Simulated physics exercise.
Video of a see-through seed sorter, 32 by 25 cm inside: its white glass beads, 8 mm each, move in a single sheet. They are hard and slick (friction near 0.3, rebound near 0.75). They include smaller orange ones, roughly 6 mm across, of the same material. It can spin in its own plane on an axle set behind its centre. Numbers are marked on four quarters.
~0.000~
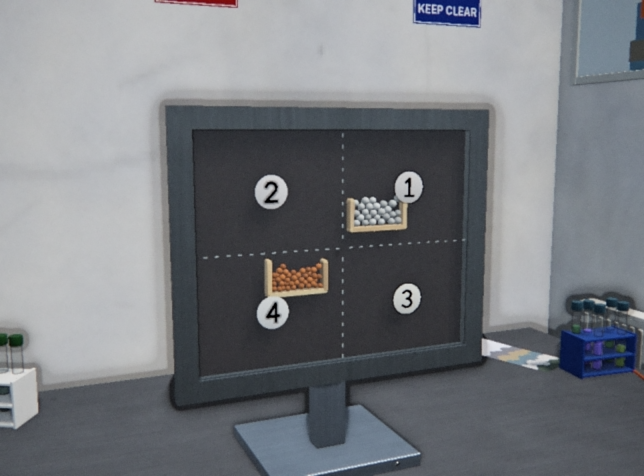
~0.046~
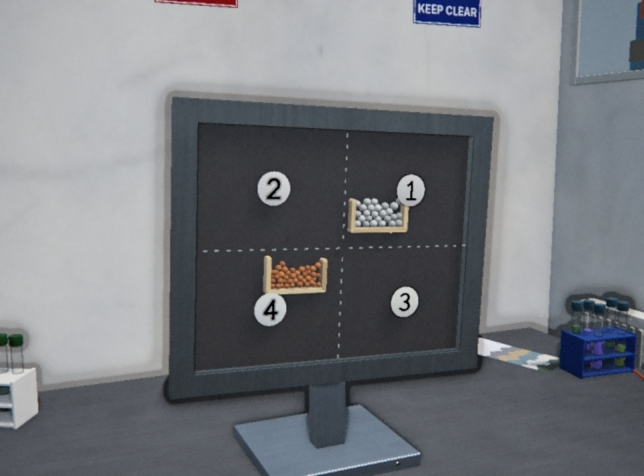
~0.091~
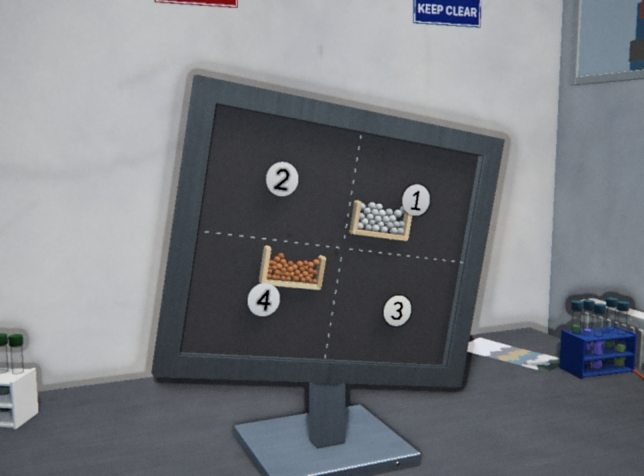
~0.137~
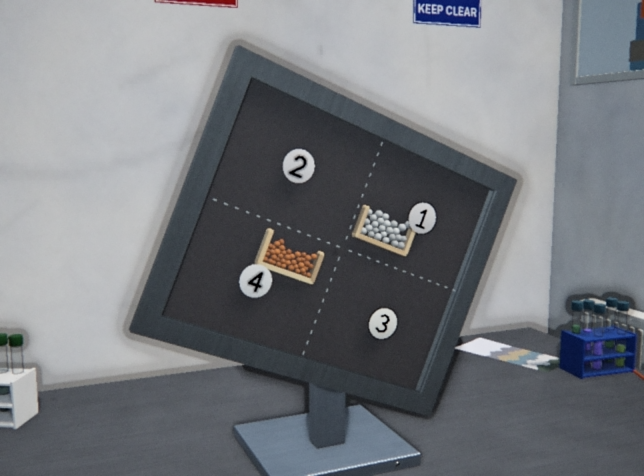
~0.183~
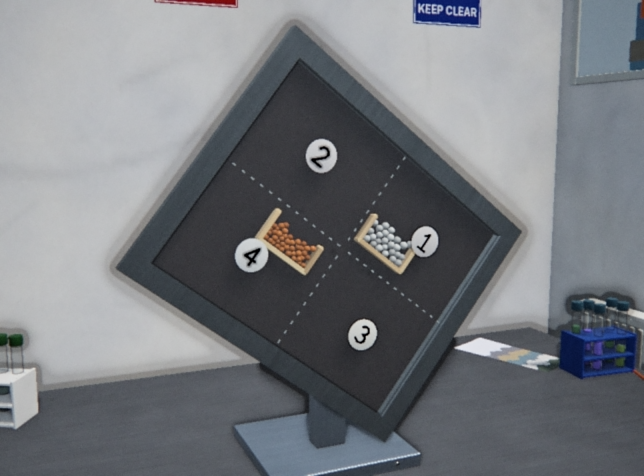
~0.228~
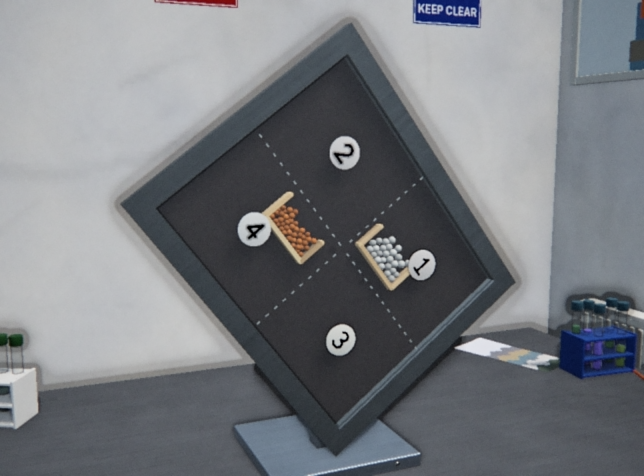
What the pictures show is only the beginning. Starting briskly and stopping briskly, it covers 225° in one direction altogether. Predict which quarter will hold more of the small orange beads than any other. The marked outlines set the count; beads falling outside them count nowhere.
I would say quarter 2.
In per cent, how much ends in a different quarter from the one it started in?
About 100 %.
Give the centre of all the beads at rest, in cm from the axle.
Offset approx. 3 cm right, 17 cm below.
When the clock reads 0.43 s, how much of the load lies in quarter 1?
I'd say close to 40 in a hundred.
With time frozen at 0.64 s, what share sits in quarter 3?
It works out at roughly 0 per cent.
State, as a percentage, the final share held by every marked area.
Final shares - quarter 1: 0 %, quarter 2: 100 %, quarter 3: 0 %, quarter 4: 0 %.
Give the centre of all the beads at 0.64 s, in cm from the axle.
The middle sits around 2 cm left and 11 cm below.
After 0.43 s, it stands 121° clockwise; the beads' middle is 1 cm right of and 2 cm below the centre; no. 1, 40 %, no. 2, 15 %, no. 4, 40 %; small ones, no. 1, 5 %, no. 2, 30 %, no. 4, 70 %.
After 0.64 s, it has come round 191° clockwise; the beads' middle is 2 cm left of and 11 cm below the centre; no. 1, 45 %, no. 2, 55 %; small ones, no. 1, 10 %, no. 2, 90 %.
After 0.81 s, it has come round 225° clockwise; the beads' middle is 7 cm left of and 10 cm below the centre; no. 1, 45 %, no. 2, 55 %; small ones, no. 1, 10 %, no. 2, 90 %.
At rest by 2.1 s, it has come round 225° clockwise; no. 1, 0 %, no. 2, 100 %, no. 3, 0 %, no. 4, 0 %; small ones, no. 2, 100 %.
